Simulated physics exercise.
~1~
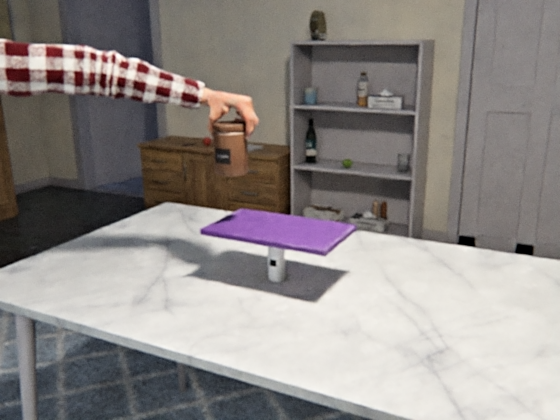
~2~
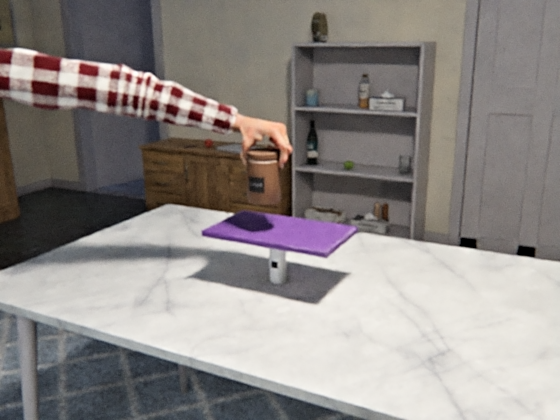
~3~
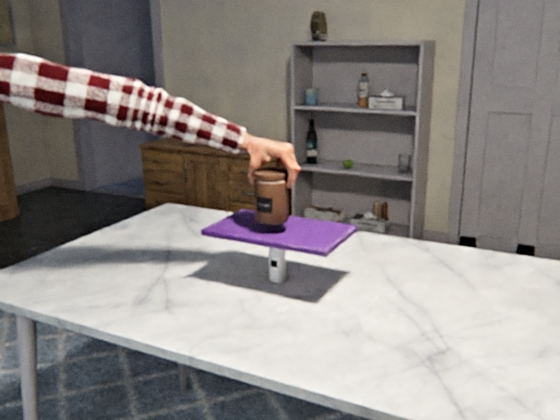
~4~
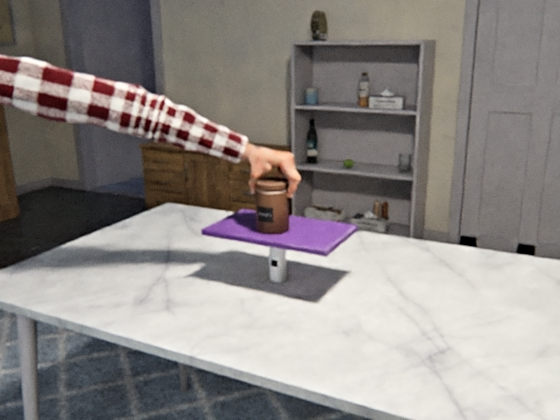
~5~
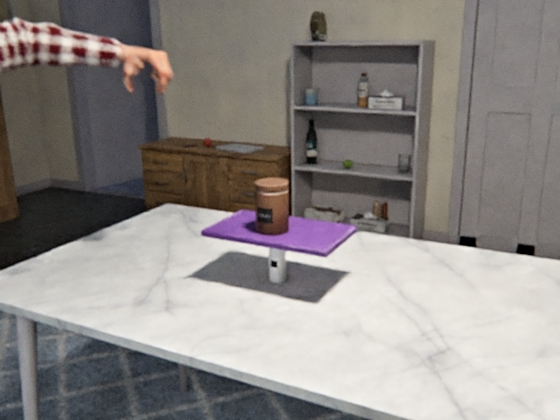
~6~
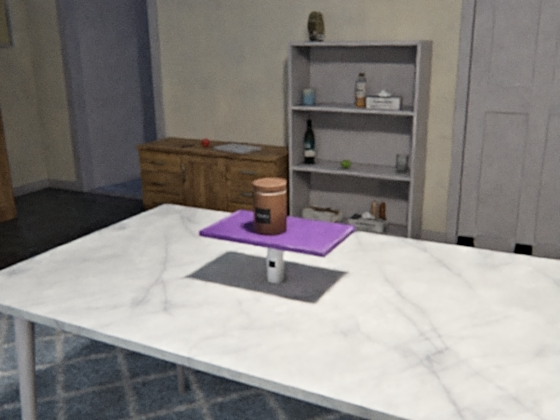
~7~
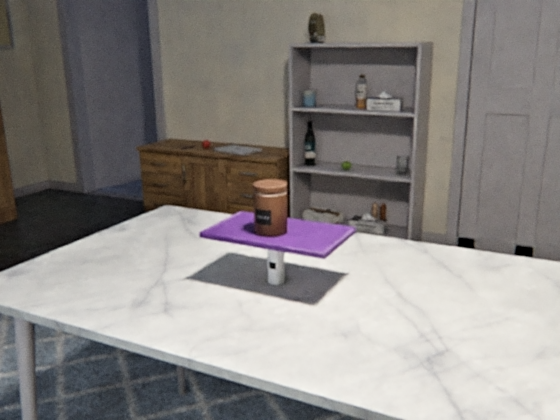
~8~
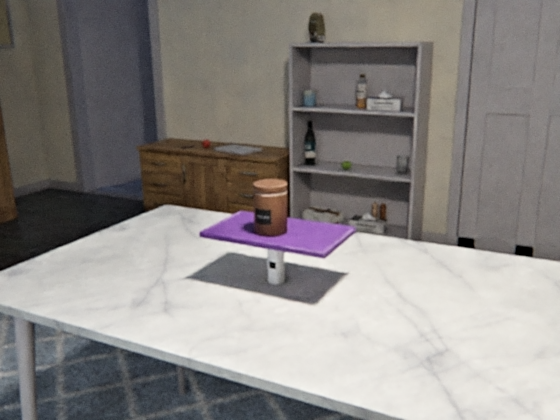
A purple slab balances on a small white cylinder on a white marble table, seen from slightly above through a gently swaying view, with wooden drawers and a grey shelf unit behind. A hand in a red and white checked sleeve reaches in from the left, holding a brown jar above the slab. It carries the jar right and down, then sets it upright near the middle of the slab. The fingers let go, and the hand draws back to the left and out of view. The jar, slab and white support stay balanced and still.
